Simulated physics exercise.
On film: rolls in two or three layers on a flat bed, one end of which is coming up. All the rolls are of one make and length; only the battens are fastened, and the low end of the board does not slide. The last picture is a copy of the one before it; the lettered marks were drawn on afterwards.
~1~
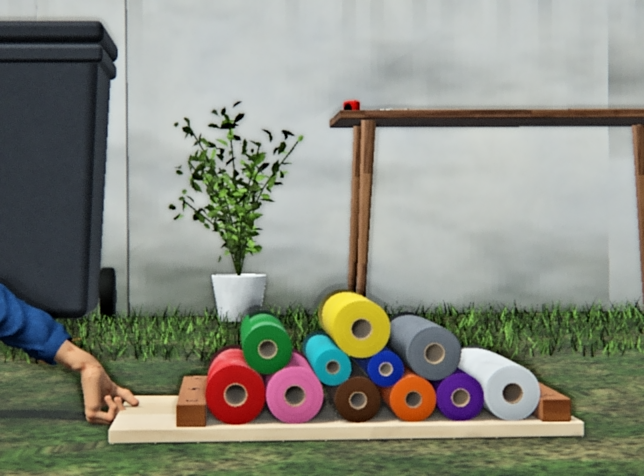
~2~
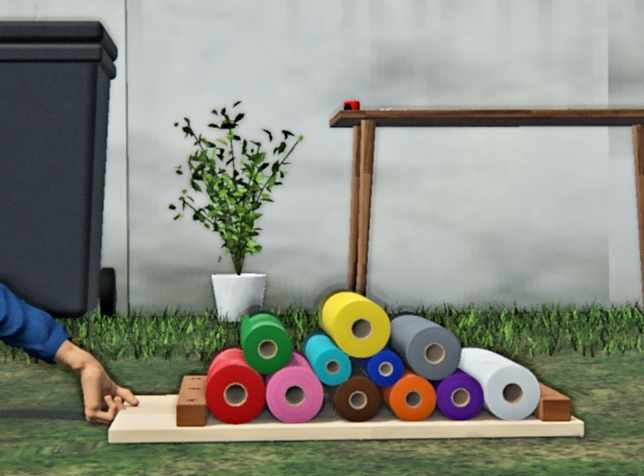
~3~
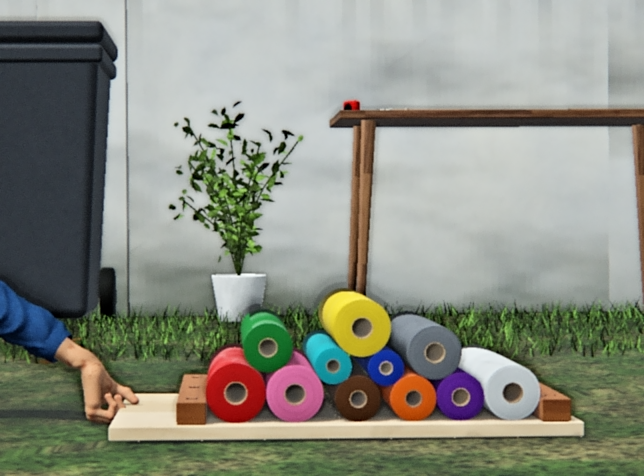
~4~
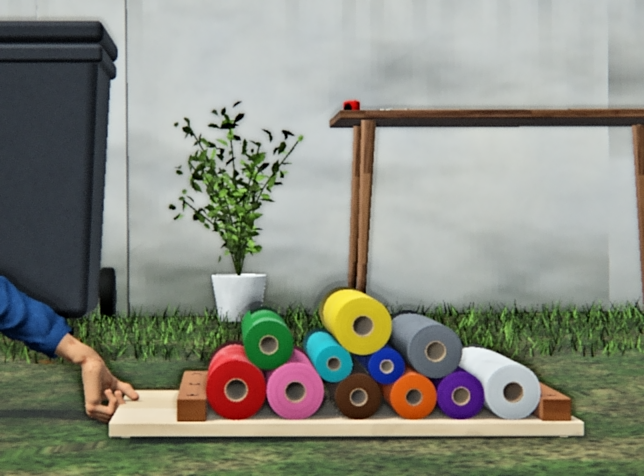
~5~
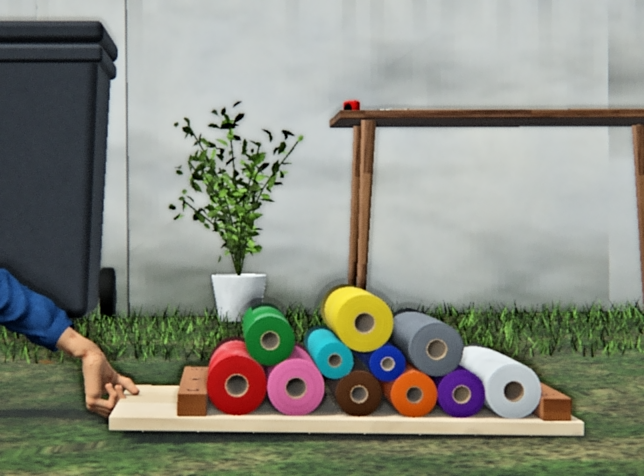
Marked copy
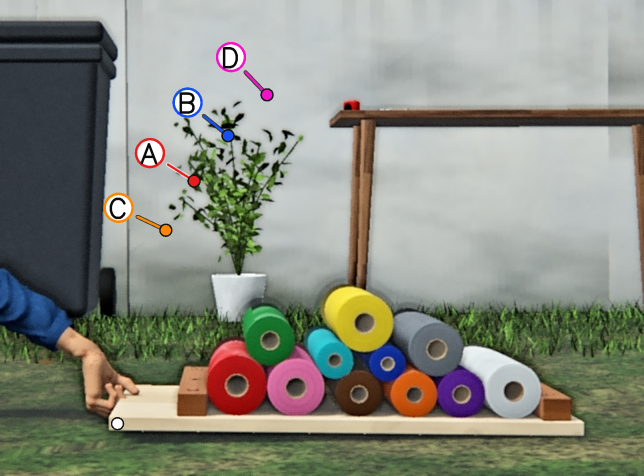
On a patch of grass before a pale grey wall, seen side-on from a fixed, low viewpoint, a dark bin, a potted plant and a wooden table stand behind a flat board. Stacked rolls in red, pink, brown, orange, purple, white, green, turquoise, blue, grey and yellow lie between two wooden battens. A blue-sleeved hand at the left slowly lifts that end slightly, and the rolls barely shift with it.
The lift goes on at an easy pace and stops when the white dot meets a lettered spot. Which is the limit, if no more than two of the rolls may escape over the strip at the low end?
The answer is mark C.
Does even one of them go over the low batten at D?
At D: Yes.
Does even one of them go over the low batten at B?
Yes, at B.
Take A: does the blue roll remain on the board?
No, with A.
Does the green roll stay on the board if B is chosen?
No, with B.
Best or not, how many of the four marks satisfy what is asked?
The number is one.
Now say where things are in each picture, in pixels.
In the first frame, white roll (512, 393); turquoise roll (333, 367); blue roll (386, 369).
In the second frame, blue roll (386, 369); grey roll (435, 353).
In the third frame, board (338, 403); red roll (236, 393); pink roll (295, 394); purple roll (461, 397).
In the fourth frame, board (338, 401); red roll (236, 390); pink roll (295, 391).
In the fifth frame, board (339, 398); red roll (237, 385); pink roll (296, 388).
On the marked copy, A at (194, 181); B at (228, 136); C at (166, 230); D at (267, 95); the white dot at (117, 423).
Following C. Soon after the start, board at 16°.
Later, board at 26°.
In the end, board at 26°, none over the low batten.
As for the rest, A five over the low batten; B five over the low batten; D five over the low batten.
